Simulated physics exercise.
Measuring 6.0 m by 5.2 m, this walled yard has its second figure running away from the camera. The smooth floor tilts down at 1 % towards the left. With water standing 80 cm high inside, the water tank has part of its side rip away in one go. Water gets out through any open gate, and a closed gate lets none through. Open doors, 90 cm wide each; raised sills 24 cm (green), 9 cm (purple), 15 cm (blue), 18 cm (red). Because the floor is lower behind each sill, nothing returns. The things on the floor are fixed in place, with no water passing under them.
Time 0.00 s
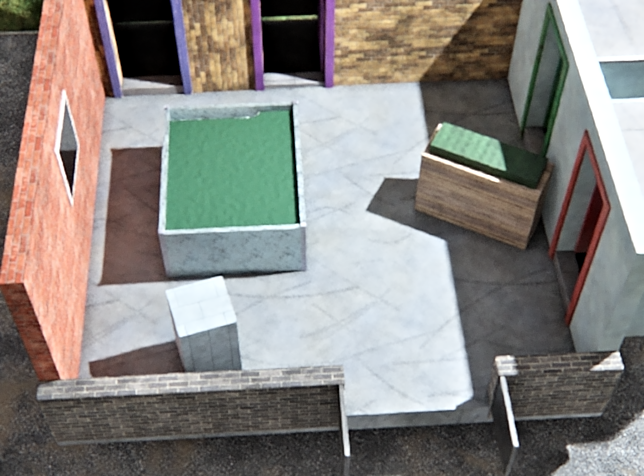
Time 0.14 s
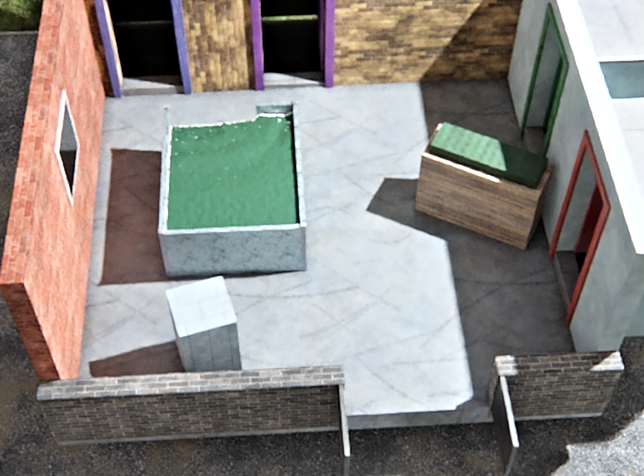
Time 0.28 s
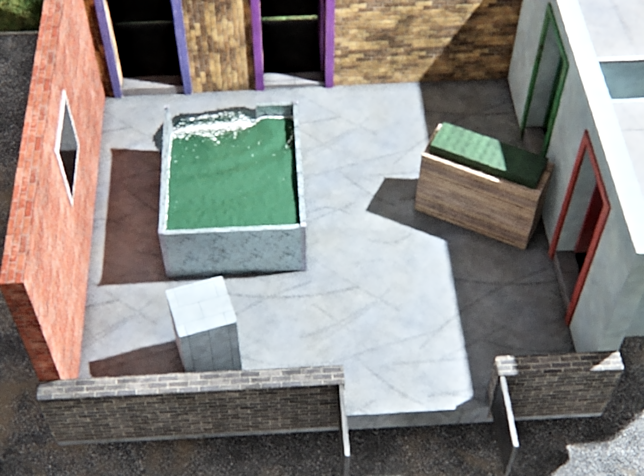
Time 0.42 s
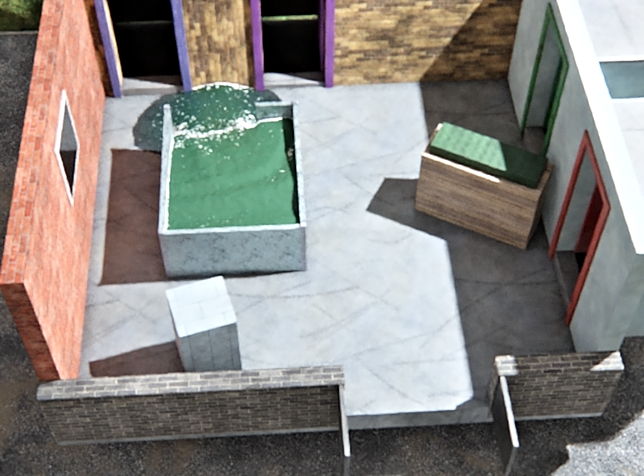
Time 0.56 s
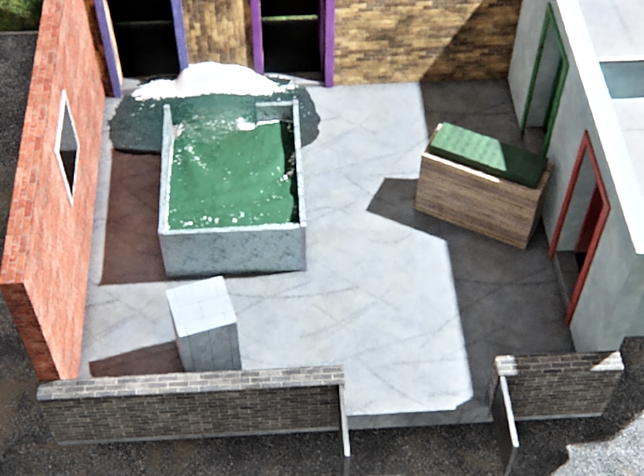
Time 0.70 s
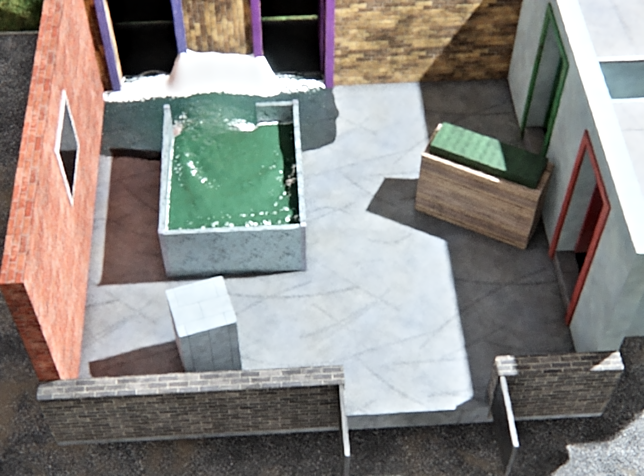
The clip shows a walled yard where green water in a stone tank begins pouring out at the far side, spreads across the paving behind it, and foams white against the brick wall between two purple-framed doorways.
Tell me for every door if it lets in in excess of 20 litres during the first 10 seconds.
Outcome: At the green door the amount will stay short of the limit. At the purple door the amount will climb above the limit. At the blue door the amount will climb above the limit. At the red door the amount will stay short of the limit.
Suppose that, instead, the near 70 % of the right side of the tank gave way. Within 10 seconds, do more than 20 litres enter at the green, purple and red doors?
Then green does not exceed it, purple does not exceed it, red exceeds it.
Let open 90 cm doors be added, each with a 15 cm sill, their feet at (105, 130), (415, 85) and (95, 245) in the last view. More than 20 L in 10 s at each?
Check each in turn: The first succeeds, the second fails, the third fails.
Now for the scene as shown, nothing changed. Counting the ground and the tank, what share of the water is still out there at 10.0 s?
Close to 78 in a hundred remains.
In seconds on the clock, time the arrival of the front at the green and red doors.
Arrival: Green 2.4 s, red 7.0 s.
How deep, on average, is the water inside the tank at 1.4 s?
Mean depth: About 48 cm.
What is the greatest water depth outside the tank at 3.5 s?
I'd put it at close to 32 cm.
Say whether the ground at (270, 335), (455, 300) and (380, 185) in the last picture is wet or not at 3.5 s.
First spot not yet wet, second not yet wet, third submerged.
After 1.4 s water covers 20 % of the floor and is deepest (64 cm) near (105, 104); green door not reached, purple door 21 cm at the sill, 24 L in, blue door 38 cm at the sill, 86 L in, red door not reached.
After 2.2 s water covers 40 % of the floor and is deepest (49 cm) near (118, 103); green door not reached, purple door 18 cm at the sill, 60 L in, blue door 38 cm at the sill, 218 L in, red door not reached.
After 3.5 s water covers 55 % of the floor and is deepest (32 cm) near (513, 208); green door 14 cm at the sill, 0 L in, purple door 13 cm at the sill, 88 L in, blue door 27 cm at the sill, 331 L in, red door not reached.
After 6.0 s water covers 85 % of the floor and is deepest (20 cm) near (83, 333); green door 12 cm at the sill, 0 L in, purple door 8 cm at the sill, 101 L in, blue door 17 cm at the sill, 388 L in, red door not reached.
After 10.0 s water covers 95 % of the floor and is deepest (12 cm) near (91, 251); green door 7 cm at the sill, 0 L in, purple door 7 cm at the sill, 104 L in, blue door 10 cm at the sill, 391 L in, red door 8 cm at the sill, 0 L in.
